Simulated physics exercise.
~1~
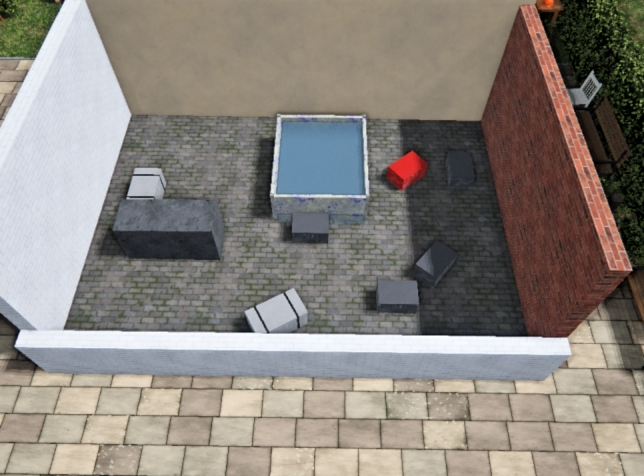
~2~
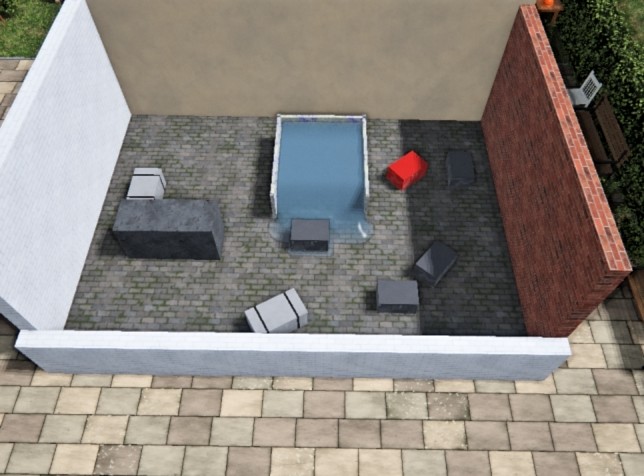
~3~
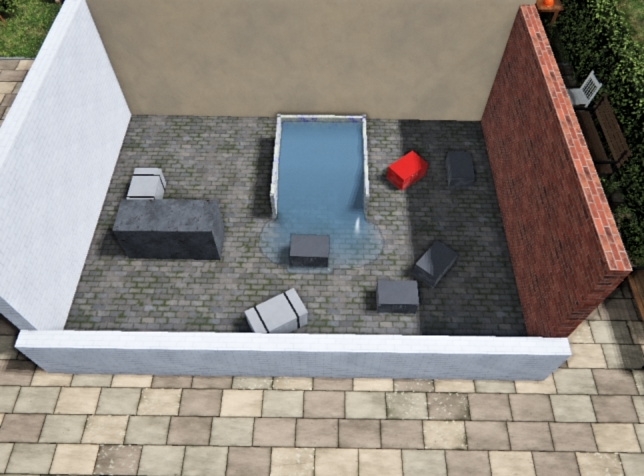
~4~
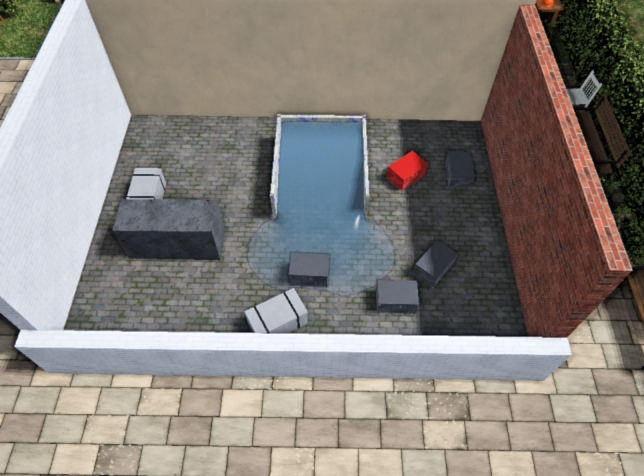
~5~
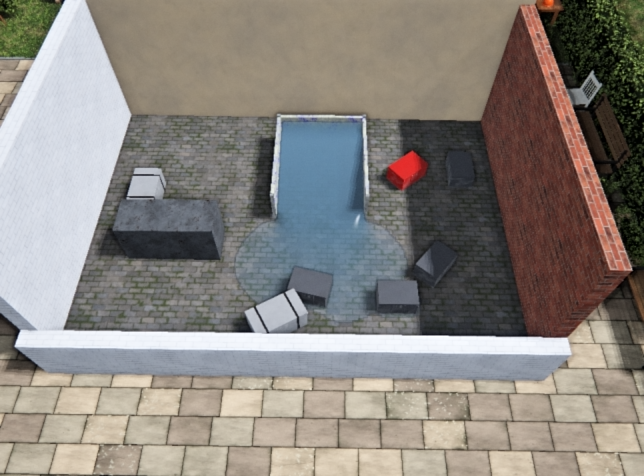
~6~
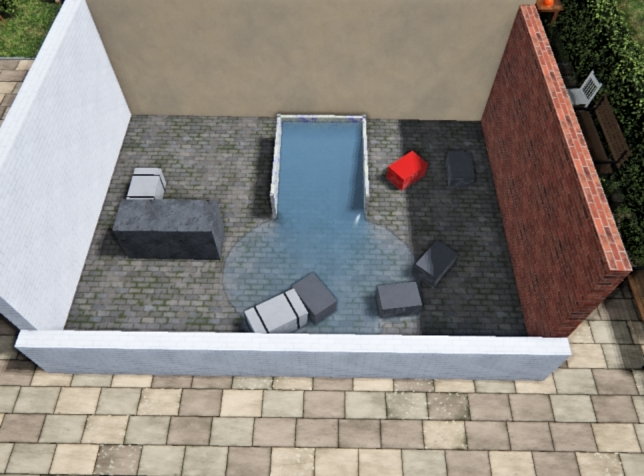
In the video, water pours from the open front of a raised pool in a walled yard and spreads over the paving, pushing a dark gray box forward until it turns against a pale one, while the red crate stays still.
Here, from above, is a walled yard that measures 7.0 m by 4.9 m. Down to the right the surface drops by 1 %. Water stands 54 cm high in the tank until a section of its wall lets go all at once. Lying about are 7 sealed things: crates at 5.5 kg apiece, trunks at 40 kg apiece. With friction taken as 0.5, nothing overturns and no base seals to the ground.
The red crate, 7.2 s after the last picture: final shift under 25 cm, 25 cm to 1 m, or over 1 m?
It will be left a little way off.
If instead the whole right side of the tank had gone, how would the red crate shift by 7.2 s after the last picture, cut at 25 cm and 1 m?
What happens next is that the red crate gets swept a long way.
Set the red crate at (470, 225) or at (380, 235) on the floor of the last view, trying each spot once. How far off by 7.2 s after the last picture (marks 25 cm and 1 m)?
I'd expect that it gets borne away first and is pushed partway second.
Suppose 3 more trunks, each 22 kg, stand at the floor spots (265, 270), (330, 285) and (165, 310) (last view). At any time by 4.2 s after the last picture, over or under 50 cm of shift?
In the order listed: Across the line; across the line; across the line.
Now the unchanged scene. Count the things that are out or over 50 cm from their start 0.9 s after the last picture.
That would be 2.
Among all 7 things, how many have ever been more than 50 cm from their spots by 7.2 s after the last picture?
I make it 6.
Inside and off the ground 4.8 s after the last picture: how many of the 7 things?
Count: 4.
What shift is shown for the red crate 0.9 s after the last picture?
0 cm, give or take.
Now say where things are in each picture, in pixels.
The first picture shows the red crate at (408, 165), on the bottom; 2.7 m2 under water; 0 of 7 have shifted.
The second picture shows the red crate at (408, 165), on the bottom; 3.4 m2 under water; 1 of 7 have shifted.
The third picture shows the red crate at (408, 165), on the bottom; water covers 4.4 m2; 1 of 7 have shifted.
The fourth picture shows the red crate at (408, 165) rests on the ground; water covers 5.5 m2; 1 of 7 have shifted.
The fifth picture shows the red crate at (408, 165) rests on the ground; 6.8 m2 under water; 1 of 7 have shifted.
The sixth picture shows the red crate at (408, 165) rests on the ground; 7.9 m2 under water; 2 of 7 have shifted.
Then, 0.9 s after the last picture the red crate is near (408, 165), 0.0 m from its start, aground; 2 afloat.
Then, 2.8 s after the last picture the red crate is near (408, 165), 0.0 m from its start, aground; 2 afloat.
Then, 4.8 s after the last picture the red crate is near (391, 152), 0.4 m from its start, aground; 4 afloat.
Then, 7.2 s after the last picture the red crate is near (381, 149), 0.6 m from its start, afloat; 5 afloat.
